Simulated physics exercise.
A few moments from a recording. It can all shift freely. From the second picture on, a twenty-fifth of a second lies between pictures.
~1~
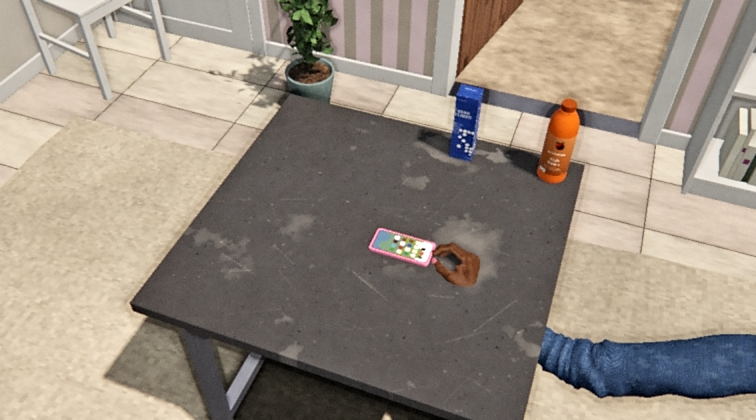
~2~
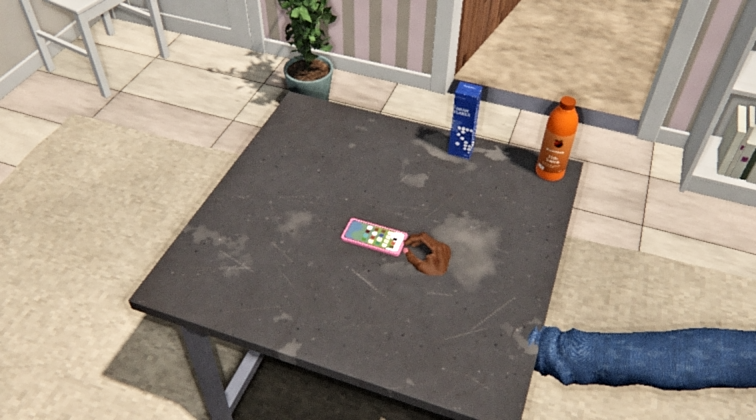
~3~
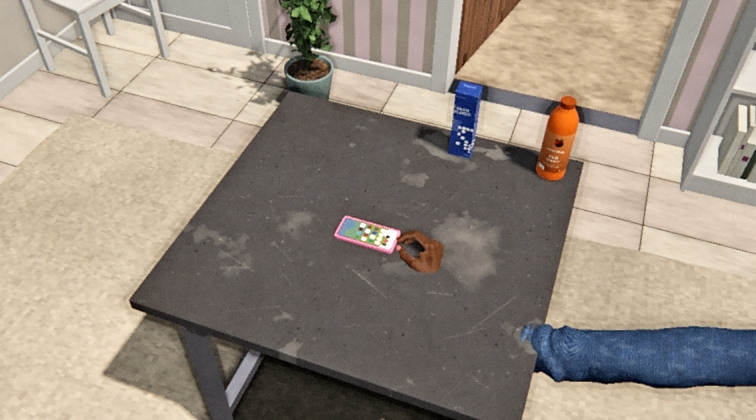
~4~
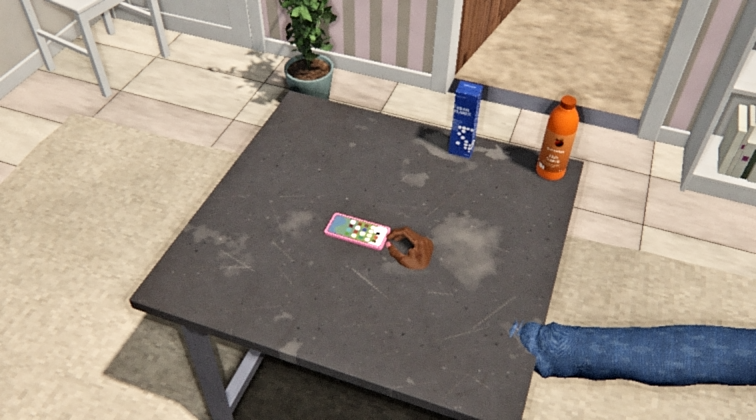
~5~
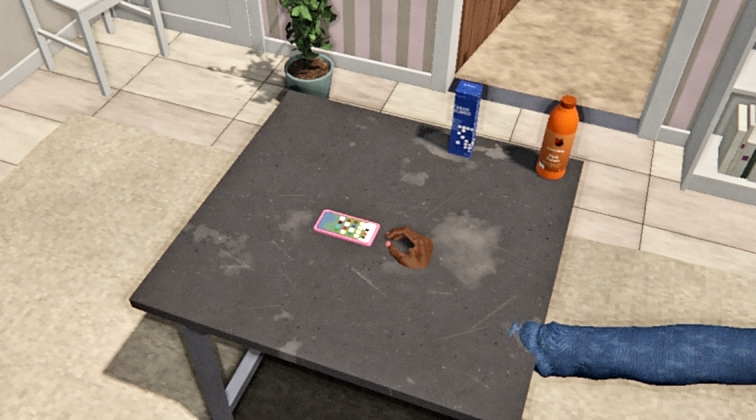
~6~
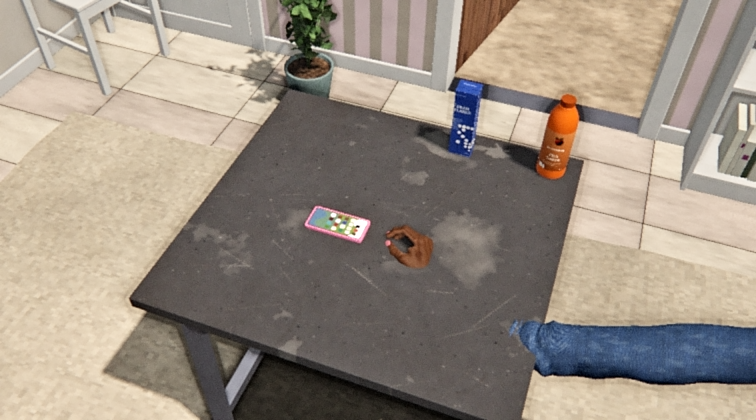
A pink phone slides left across a dark, scuffed table, pushed by a hand beside a blue carton and an orange bottle; the hand then slows to near stillness while the phone moves slightly farther left, leaving a gap.
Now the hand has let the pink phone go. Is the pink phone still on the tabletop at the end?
It is going to finish on the table.
Then, 0.10 s later than the last frame, pink phone moved about its own width near (322, 220).
Then, 0.30 s later than the last frame, pink phone moved about its own width near (314, 217).
When it is over, moved from the start, pink phone. End places, in pixels of the last picture, pink phone near (314, 217).
